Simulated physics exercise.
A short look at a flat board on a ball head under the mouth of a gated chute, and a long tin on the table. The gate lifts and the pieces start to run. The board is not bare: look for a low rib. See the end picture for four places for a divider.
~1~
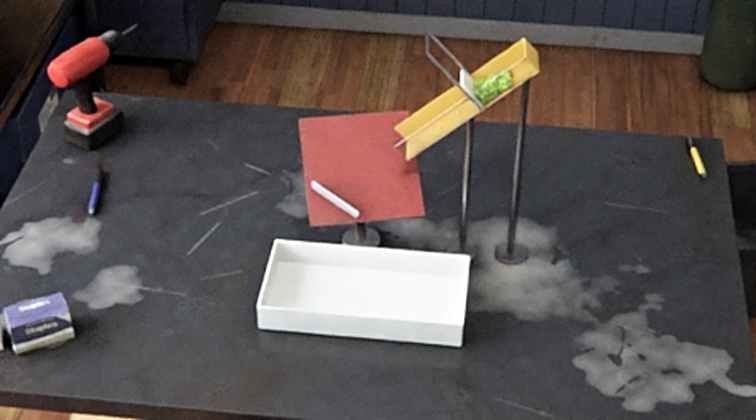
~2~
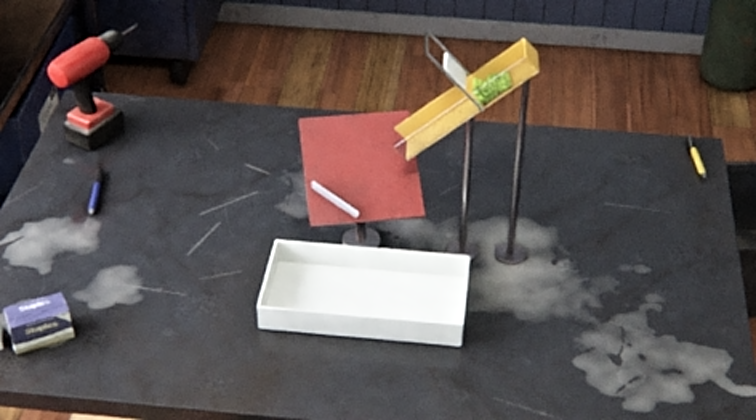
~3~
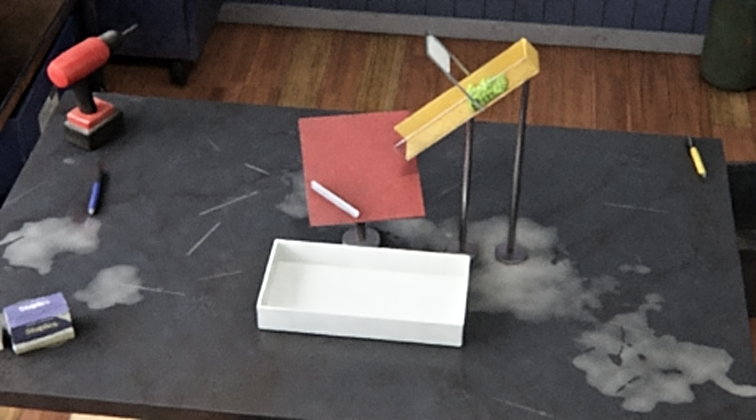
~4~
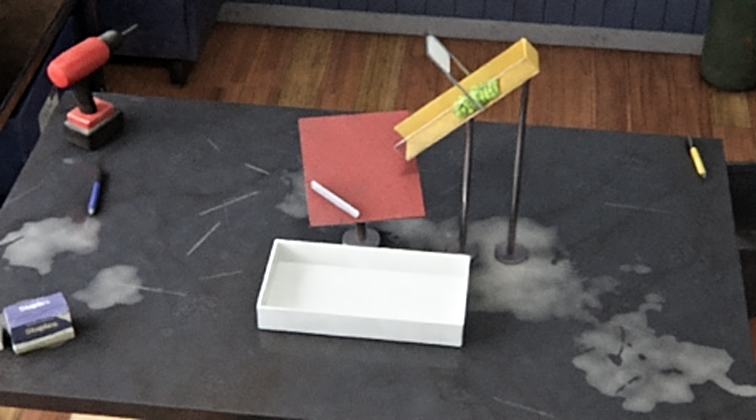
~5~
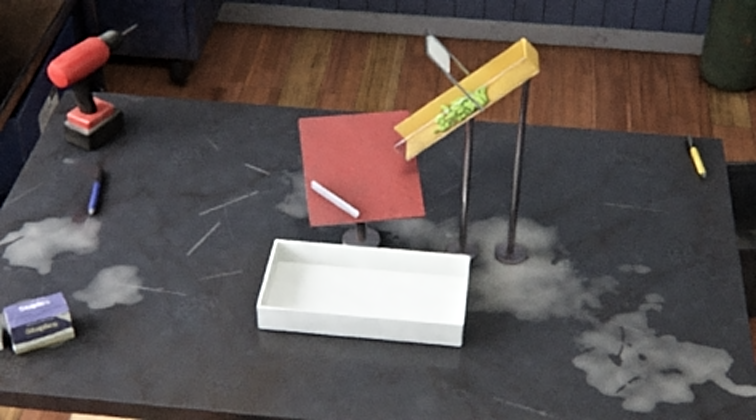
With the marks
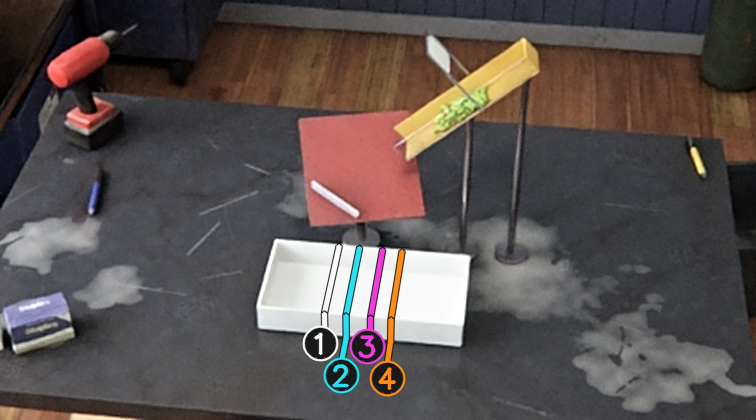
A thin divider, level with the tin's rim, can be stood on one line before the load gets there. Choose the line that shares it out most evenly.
Use line 3.
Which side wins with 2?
More lands on the right.
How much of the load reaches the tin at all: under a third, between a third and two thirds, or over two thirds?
About that: Over two thirds.
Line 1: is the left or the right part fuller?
More lands on the right.
On the marked copy, line 1 crosses the front rim at (324, 312); line 2 crosses the front rim at (346, 314); line 3 crosses the front rim at (370, 316); line 4 crosses the front rim at (391, 318).
With 1, of what is caught, just a few on the left of the divider, almost all on the right.
With 2, of what is caught, about a tenth on the left of the divider, almost all on the right.
With 3, of what is caught, roughly half on the left of the divider, roughly half on the right.
With 4, of what is caught, almost all on the left of the divider, just a few on the right.
